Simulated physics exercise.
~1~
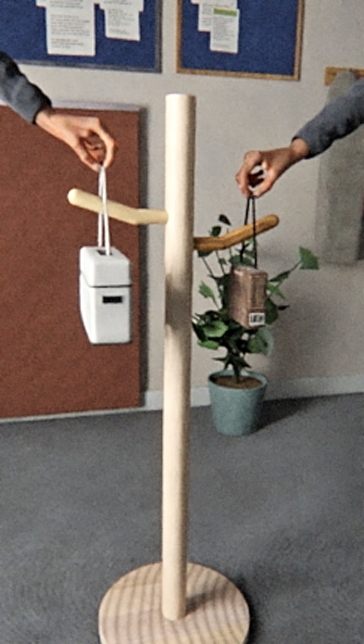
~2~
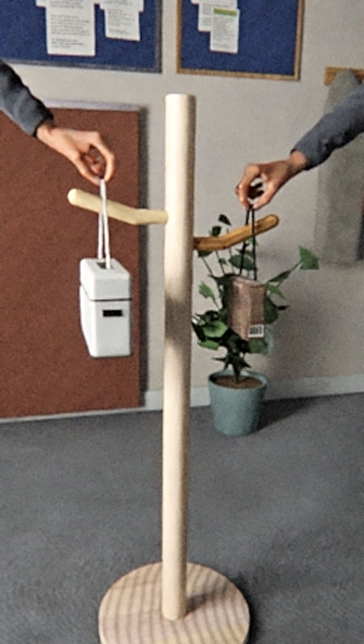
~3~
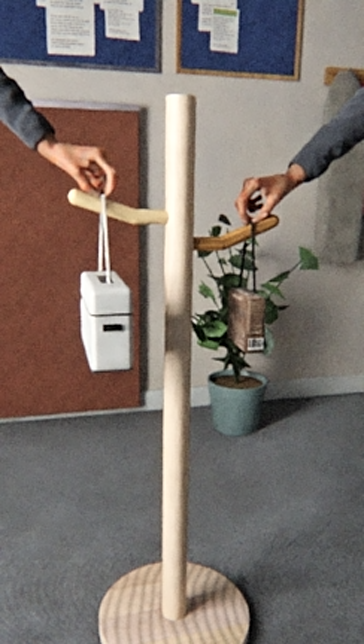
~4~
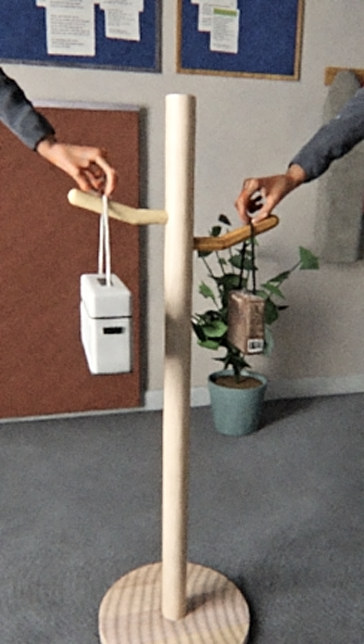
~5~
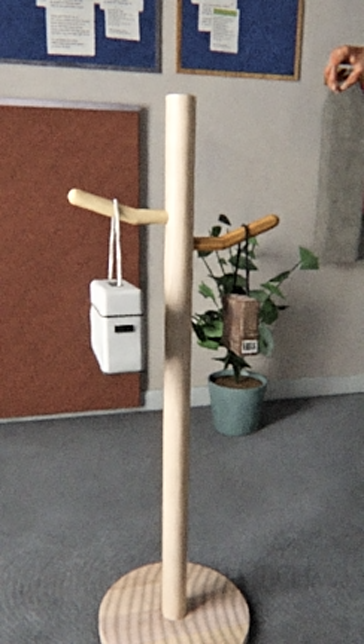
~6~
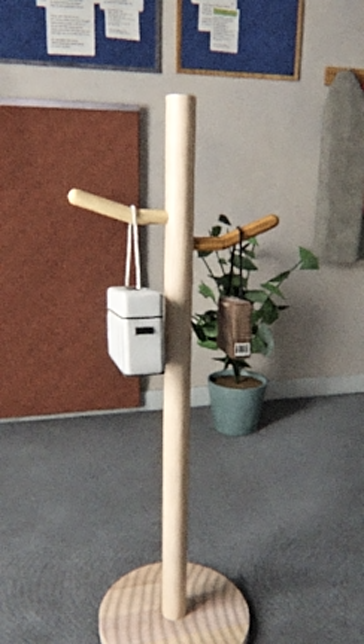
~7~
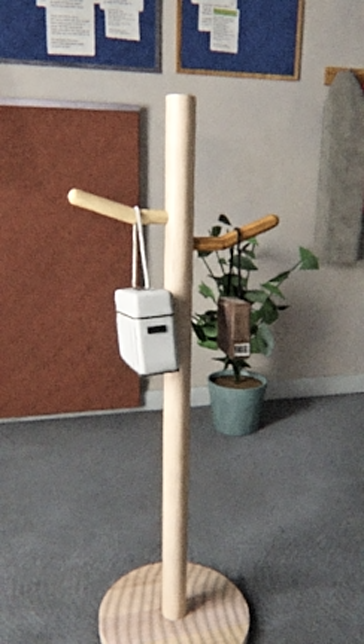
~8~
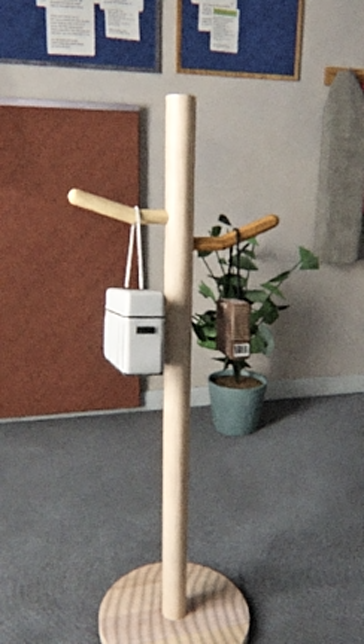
A white case and a brown pouch were lowered by their loops onto the left and right pegs of a wooden stand, and once the hands let go, both slid inward toward the post, the white case swinging slightly, and stayed hanging.
